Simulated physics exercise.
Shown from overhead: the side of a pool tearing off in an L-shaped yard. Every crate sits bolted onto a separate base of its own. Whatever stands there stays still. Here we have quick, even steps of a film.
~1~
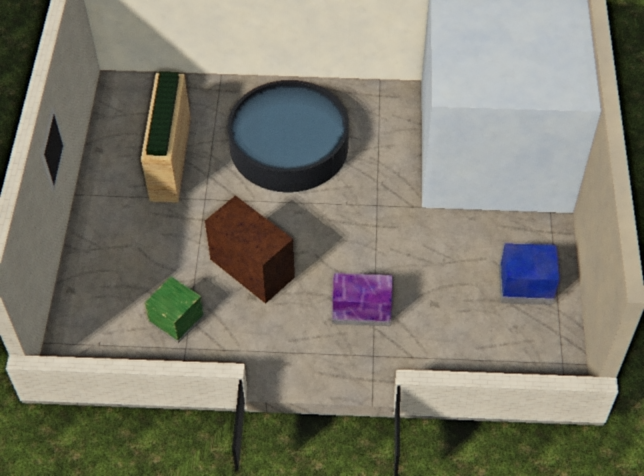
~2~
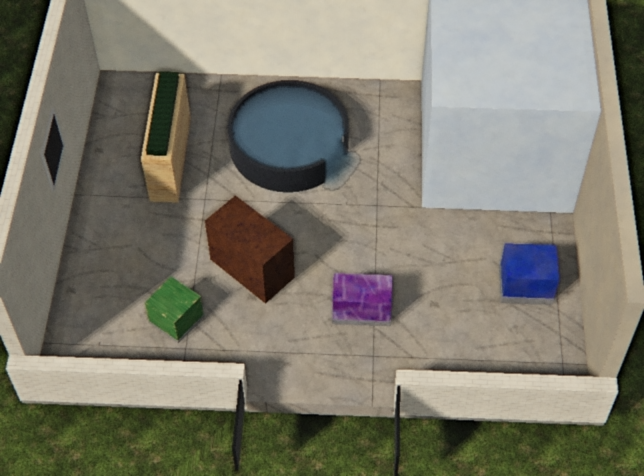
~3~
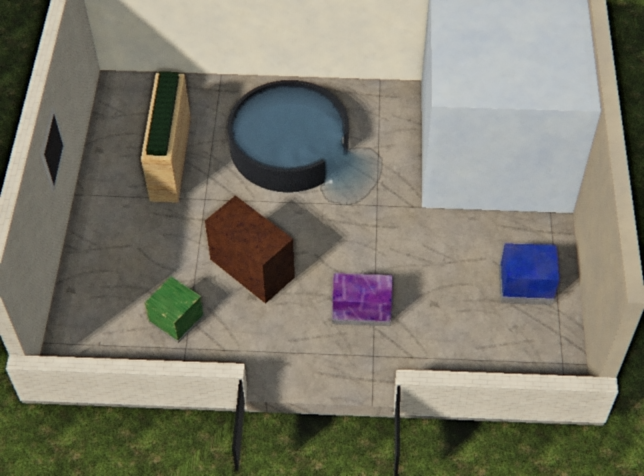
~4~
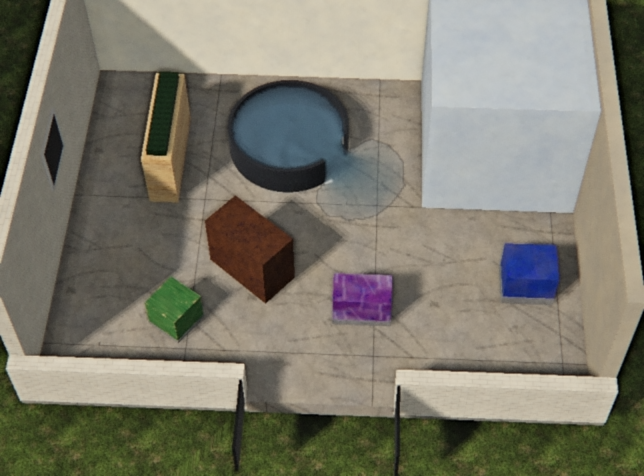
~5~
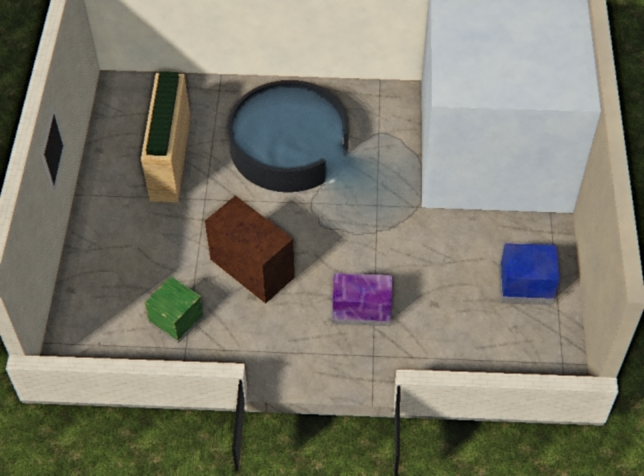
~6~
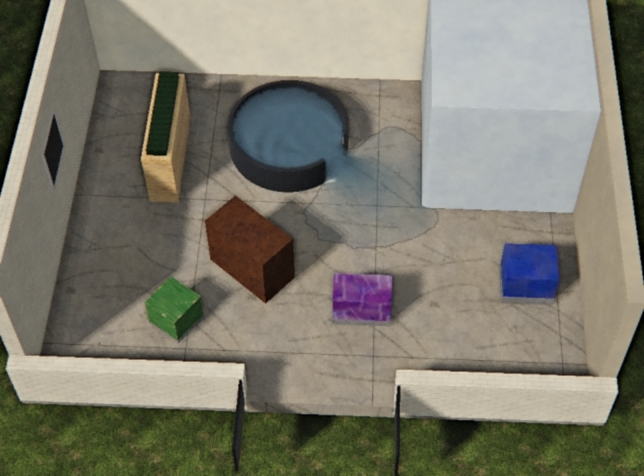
In a walled yard, a round pool's side opens and water spreads across the paving.
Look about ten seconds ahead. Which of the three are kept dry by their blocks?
In order: The blue crate comes through untouched; the green crate comes through untouched; the purple crate comes through untouched.
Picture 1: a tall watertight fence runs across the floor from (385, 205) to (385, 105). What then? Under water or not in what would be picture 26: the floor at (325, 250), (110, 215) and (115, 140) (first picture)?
Outcome by spot, in order - watered, unwatered, unwatered.
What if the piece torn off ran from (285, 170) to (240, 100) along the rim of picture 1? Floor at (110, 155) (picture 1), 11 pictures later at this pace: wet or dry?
Outcome: Untouched.
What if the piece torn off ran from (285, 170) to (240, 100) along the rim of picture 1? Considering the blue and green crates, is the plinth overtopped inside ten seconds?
I expect blue remains untouched while green goes wet.
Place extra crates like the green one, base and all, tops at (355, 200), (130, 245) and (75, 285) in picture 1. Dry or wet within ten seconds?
Well, the first one gets caught, the next one stays clear of it, and the final one stays clear of it.
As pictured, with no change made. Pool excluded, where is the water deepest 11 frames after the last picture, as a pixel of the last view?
Estimated pixel: (414, 185).
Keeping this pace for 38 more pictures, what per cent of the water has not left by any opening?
100 %.
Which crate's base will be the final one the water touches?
I think it's the green-painted one.
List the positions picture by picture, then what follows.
In the first frame, still water in the pool at (288, 127).
In the second frame, the front is at (354, 156), out from the gap at (336, 163).
In the third frame, water pours out at (336, 164) and has run to (377, 162).
In the fourth frame, the front is at (394, 195), out from the gap at (336, 163).
In the fifth frame, water pours out at (336, 163) and has run to (411, 209).
In the sixth frame, water pours out at (336, 163) and has run to (432, 221).
A moment on, water covers 15 % of the floor; the blue crate water round its plinth, the green crate not reached, the purple crate not reached.
Next, water covers 25 % of the floor; the blue crate water round its plinth, the green crate not reached, the purple crate water round its plinth.
Then, water covers 35 % of the floor; the blue crate water round its plinth, the green crate not reached, the purple crate water round its plinth.
Later, water covers 50 % of the floor; the blue crate water round its plinth, the green crate not reached, the purple crate water round its plinth.
In the end, water covers 65 % of the floor; the blue crate stayed above the water, the green crate stayed above the water, the purple crate stayed above the water.
